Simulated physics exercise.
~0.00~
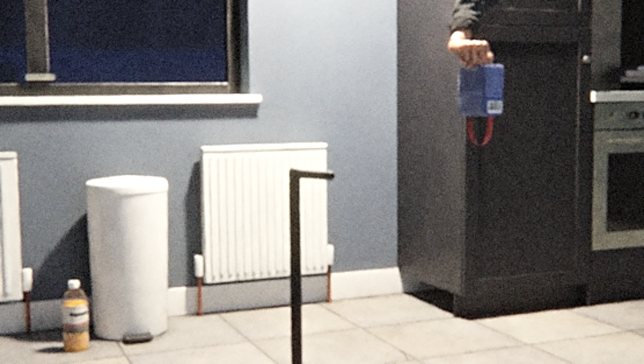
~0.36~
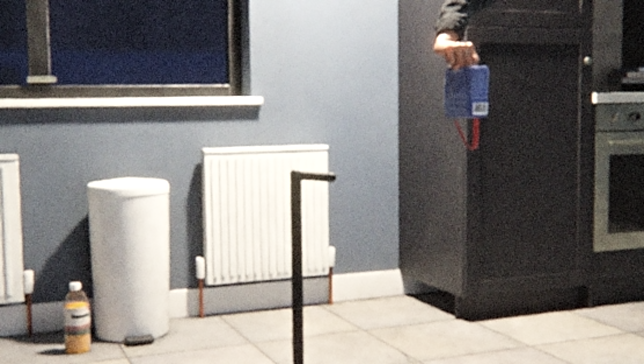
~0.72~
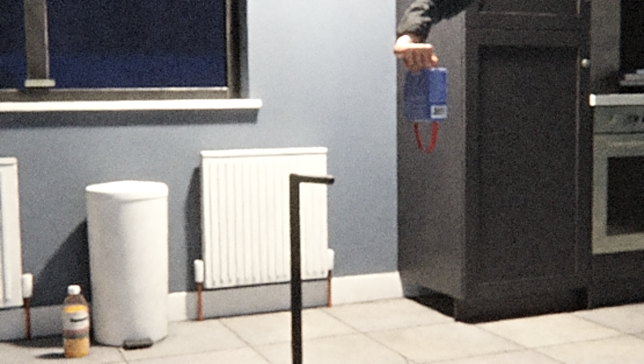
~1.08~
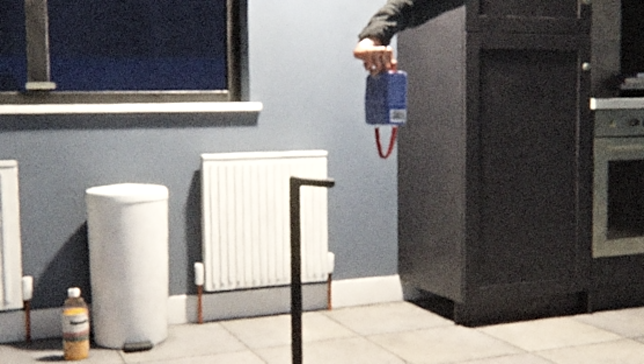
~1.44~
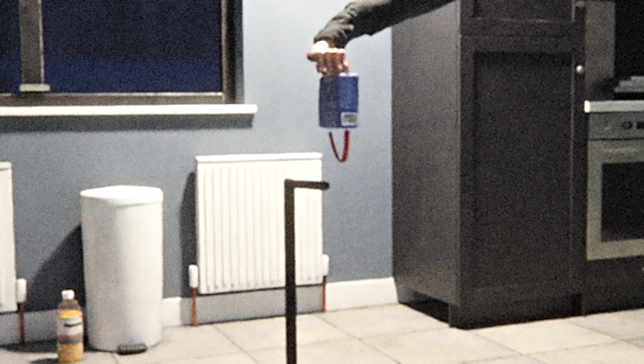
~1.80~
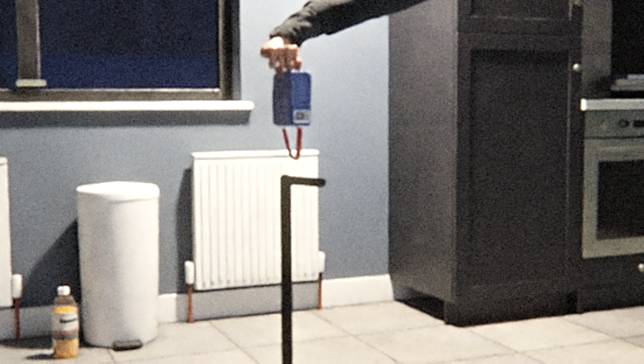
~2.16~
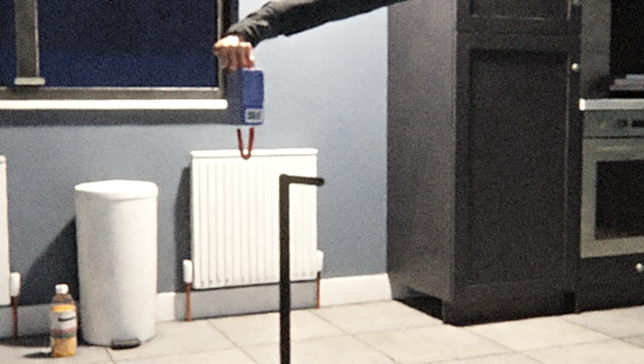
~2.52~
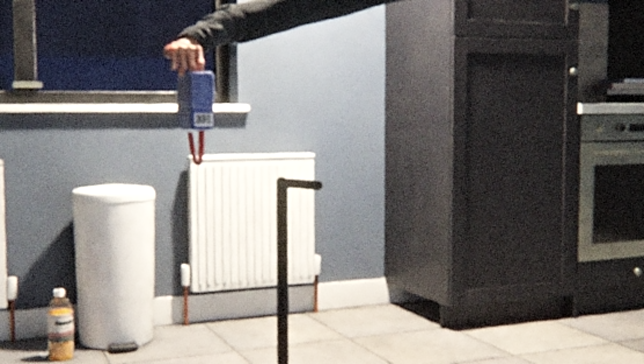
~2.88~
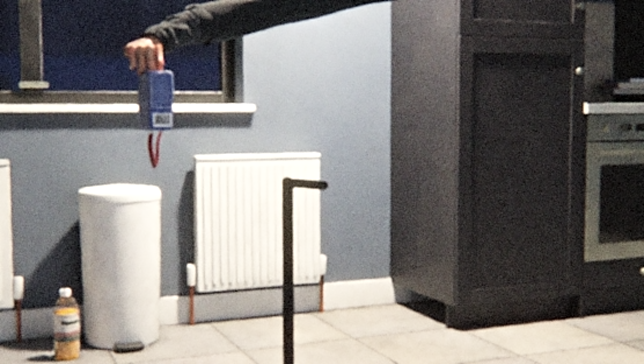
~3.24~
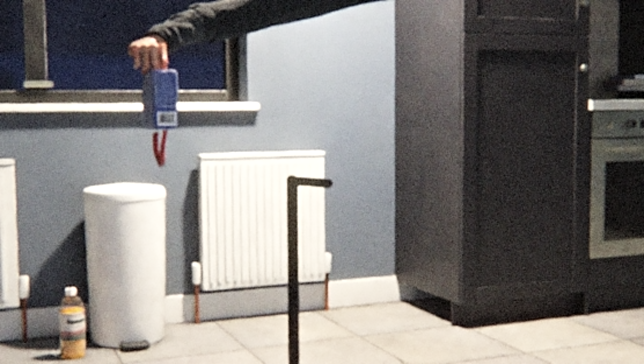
A blue pouch with a red loop hanging beneath it was carried leftward by an outstretched hand across a kitchen, passing above a black post with a sideways hook without snagging, and ended up held still near the window, above the white bin.
